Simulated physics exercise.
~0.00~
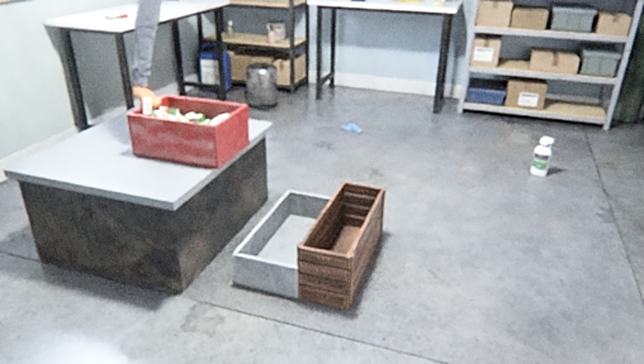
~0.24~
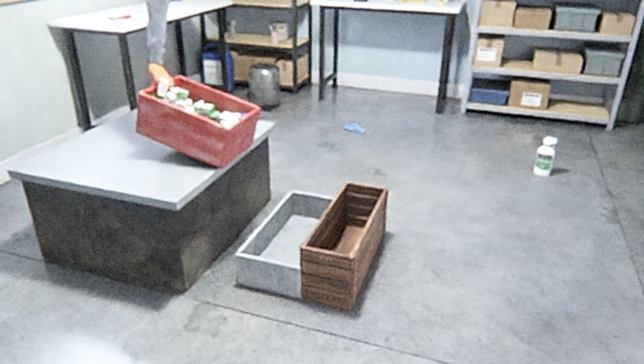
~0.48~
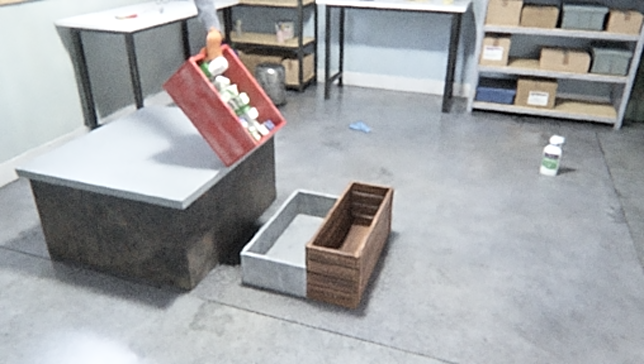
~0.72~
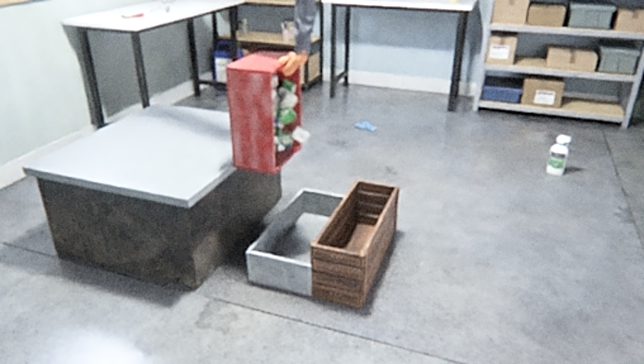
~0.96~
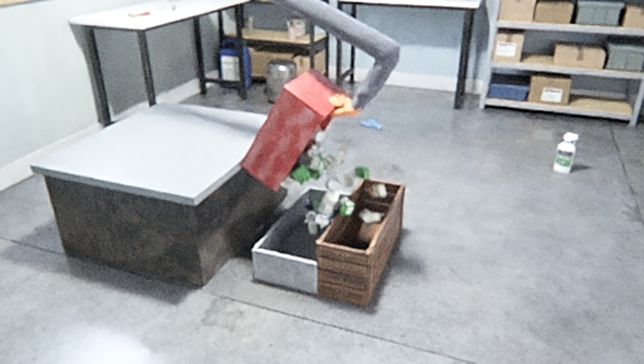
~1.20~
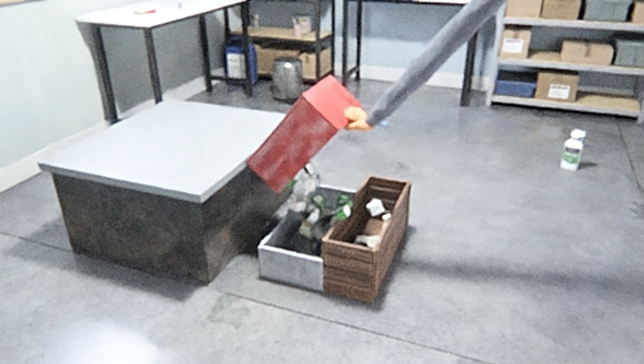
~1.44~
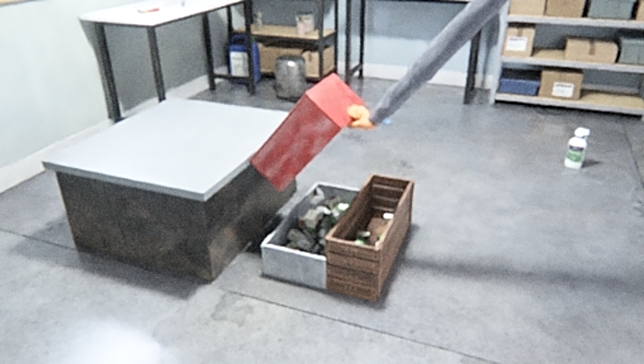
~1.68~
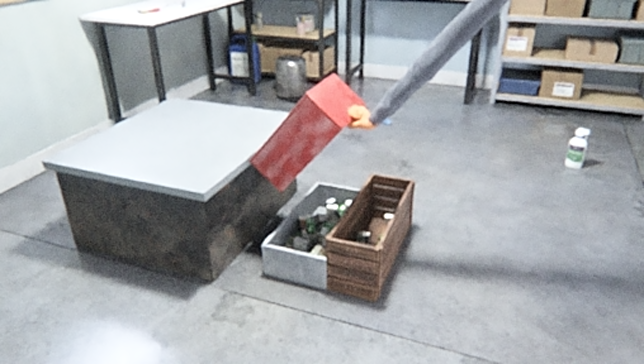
In a workshop with a concrete floor, a red crate full of small white and green items sits on a low bench, with a grey tote and a wooden box side by side on the ground to its right. A grey arm with an orange grip lifts the crate and tips it to the right. It swings past the bench edge, turning onto its side, then tilts further until the items tumble out over both containers. The crate stops, steeply overturned, above the tote. Most of the items settle in the grey tote, with fewer in the wooden box.
